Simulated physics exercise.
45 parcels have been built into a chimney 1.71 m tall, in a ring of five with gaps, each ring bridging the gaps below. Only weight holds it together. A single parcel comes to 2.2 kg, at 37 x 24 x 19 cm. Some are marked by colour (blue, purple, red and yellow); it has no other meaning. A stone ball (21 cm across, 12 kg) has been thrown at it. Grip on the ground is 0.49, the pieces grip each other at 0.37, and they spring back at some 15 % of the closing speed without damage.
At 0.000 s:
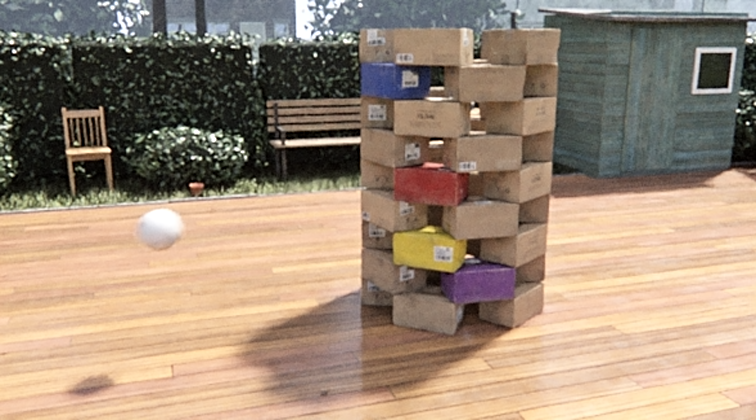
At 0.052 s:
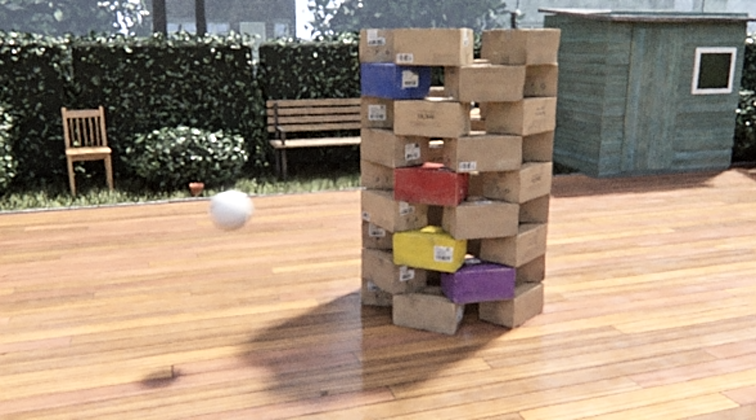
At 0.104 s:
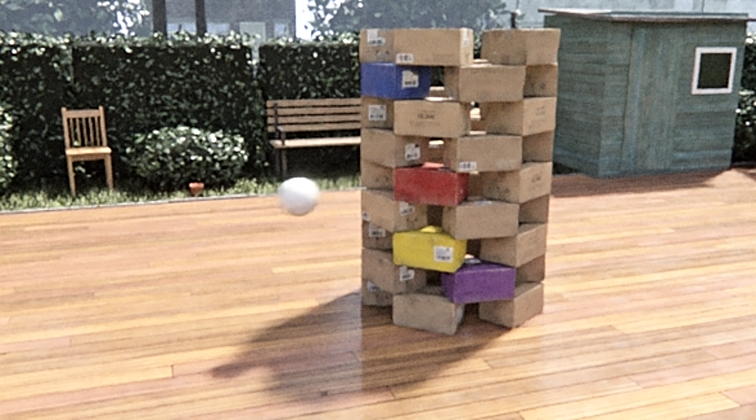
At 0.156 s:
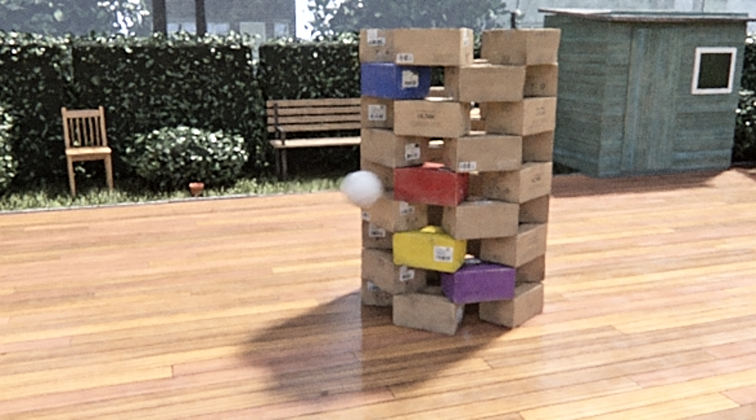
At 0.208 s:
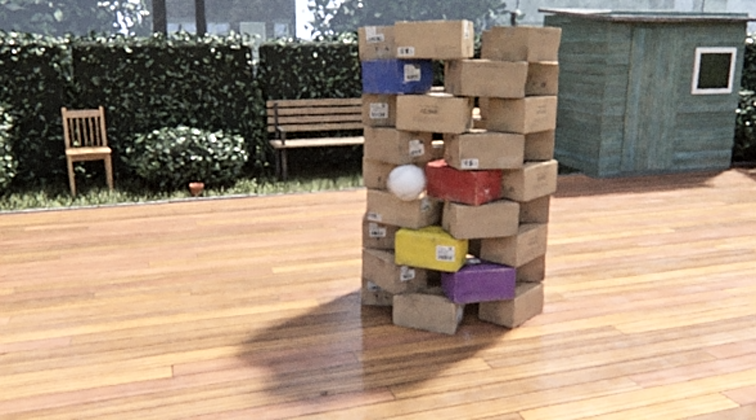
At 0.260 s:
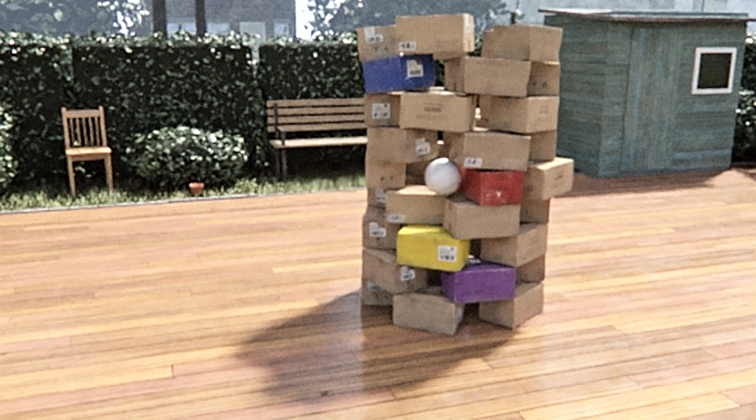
A white ball flies from the left across a wooden deck toward a tall stack of cardboard boxes with a few coloured ones. It strikes beside the red box and pushes it to the right, driving into the stack as the boxes above shift and tilt slightly.
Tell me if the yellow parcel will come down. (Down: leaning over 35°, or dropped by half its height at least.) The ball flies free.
It remains up.
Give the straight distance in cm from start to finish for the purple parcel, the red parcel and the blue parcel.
Purple 0, red 190, blue 180.
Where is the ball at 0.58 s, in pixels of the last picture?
At about (540, 172).
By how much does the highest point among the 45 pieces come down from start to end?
Some 40 cm lower.
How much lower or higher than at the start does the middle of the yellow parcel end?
It ends some 0 cm lower.
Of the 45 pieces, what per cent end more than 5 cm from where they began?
It is 55 per cent.
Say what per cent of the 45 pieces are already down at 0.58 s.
At that moment 5 per cent.
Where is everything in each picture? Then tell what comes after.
In the first frame (places mark the middle of the side facing us), ball (160, 231) 1.19 m from contact, 7.2 m/s; yellow parcel (423, 253); blue parcel (413, 82); red parcel (424, 188); nothing disturbed.
Ball (230, 211) 83 cm from contact, 7.1 m/s; yellow parcel (423, 253), in the second frame.
Ball (298, 198) 46 cm from contact, 7.0 m/s; yellow parcel (423, 253), in the third frame.
Ball (362, 190) 10 cm from contact, 7.0 m/s; yellow parcel (423, 253), in the fourth frame.
Ball (407, 182) after contact, 4.4 m/s; yellow parcel (425, 252); red parcel (449, 185) shifted 18 cm; steepest lean 4°, the parcel at (380, 43); 10 disturbed, none down, in the fifth frame.
Ball (443, 177) after contact, 4.0 m/s; yellow parcel (427, 252) shifted 22 mm; red parcel (469, 183) shifted 34 cm; blue parcel (418, 71) leaning 7°; 13 disturbed, none down, in the sixth frame.
After 0.58 s, ball still moving; 2 of the 45 parcels down; yellow parcel shifted 34 mm; red parcel leaning 27°, 13 cm lower.
After 1.04 s, ball still moving; 16 of the 45 parcels down; yellow parcel shifted 34 mm; blue parcel leaning 70°, 34 cm lower.
After 1.86 s, ball still moving; 20 of the 45 parcels down; yellow parcel shifted 29 mm; blue parcel on its side.
At rest (4.2 s), ball rolling away; 20 of the 45 parcels down; yellow parcel shifted 30 mm; blue parcel upside down; red parcel 76 cm lower. As the last picture would show them, middles, yellow parcel near (435, 247), blue parcel near (365, 400).
